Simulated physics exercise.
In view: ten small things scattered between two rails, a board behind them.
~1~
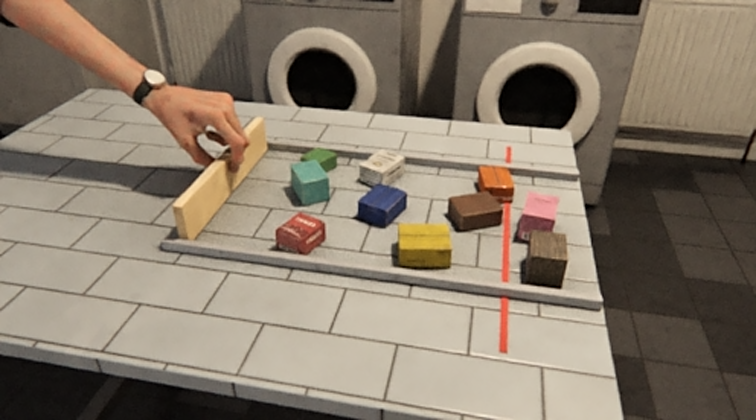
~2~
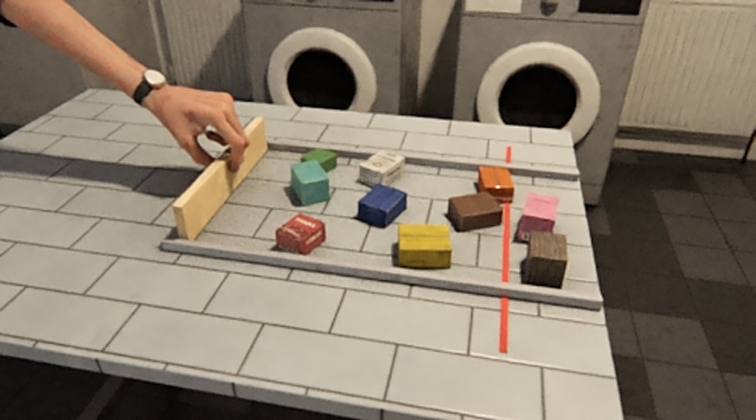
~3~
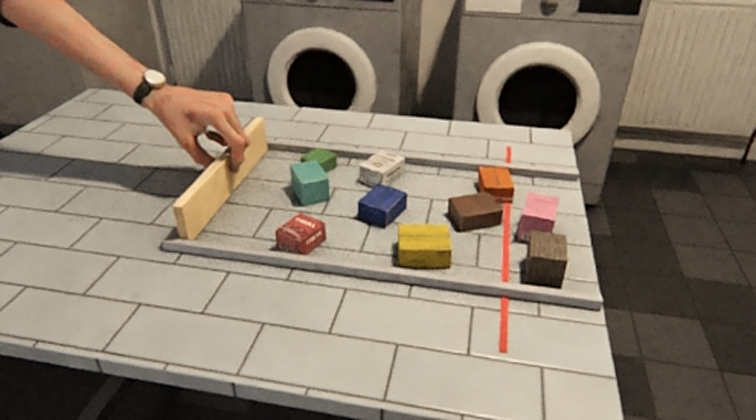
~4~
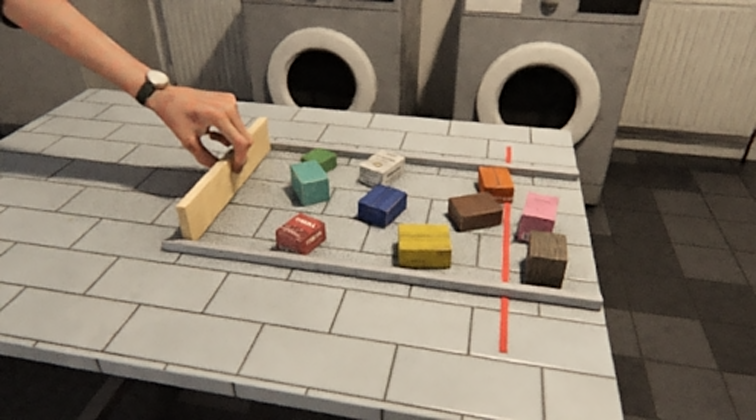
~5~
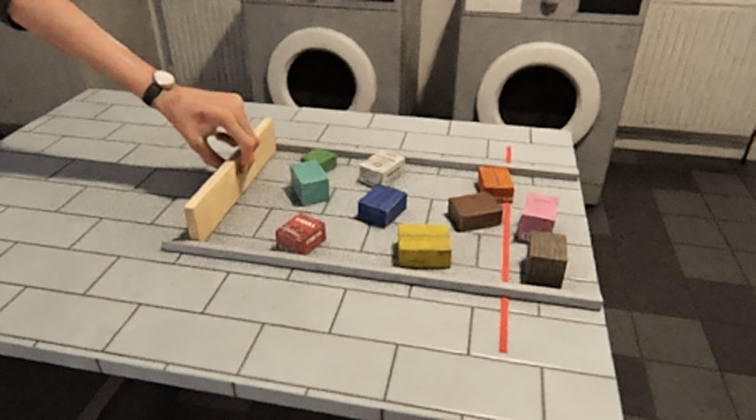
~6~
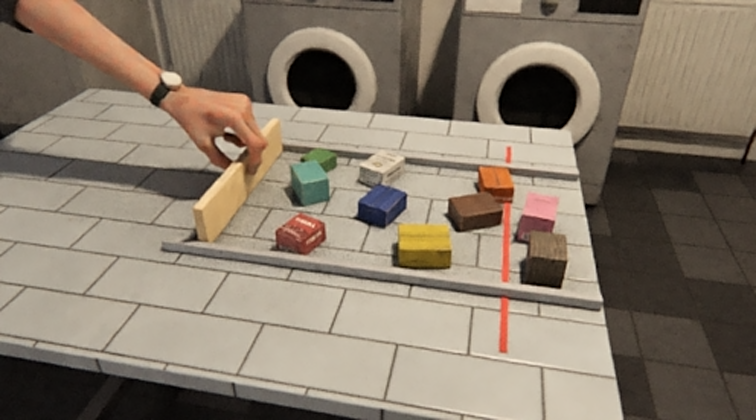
Laundry room with washing machines, a hand sliding a wooden board slightly right behind scattered coloured blocks that stay still between rails.
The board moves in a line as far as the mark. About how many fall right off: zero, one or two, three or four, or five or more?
As it turns out, the number that fall off is three or four.
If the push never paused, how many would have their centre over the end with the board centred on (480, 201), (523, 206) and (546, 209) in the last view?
In that order 1, 4 and 7.
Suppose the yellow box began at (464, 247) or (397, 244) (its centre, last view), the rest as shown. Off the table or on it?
The yellow box holds on; stays on.
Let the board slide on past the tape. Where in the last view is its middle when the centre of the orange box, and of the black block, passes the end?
For the orange box at (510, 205), for the black block at (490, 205).
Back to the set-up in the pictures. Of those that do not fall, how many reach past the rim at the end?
The number is 1.
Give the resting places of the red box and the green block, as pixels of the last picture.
The red box stops around (524, 260); the green block around (521, 181).
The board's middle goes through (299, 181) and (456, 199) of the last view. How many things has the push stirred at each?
2 and 10.
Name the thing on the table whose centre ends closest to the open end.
It is the orange box.
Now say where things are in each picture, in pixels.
The first picture shows black block (546, 259); pink box (539, 218); orange box (495, 184); board (227, 173); tape (507, 223).
The second picture shows pink box (539, 218); blue box (383, 205).
The third picture shows orange box (495, 184); board (227, 173).
The fourth picture shows black block (546, 259); yellow box (424, 245).
The fifth picture shows pink box (539, 218); brown block (475, 211).
The sixth picture shows black block (546, 259); pink box (539, 218); orange box (495, 184); board (245, 175); tape (507, 223).
Soon after, none off yet; black block at rest near (546, 259); pink box at rest near (539, 218); orange box at rest near (495, 184).
At rest, the number that fall off is three or four; fallen, brown block, pink box and black block.
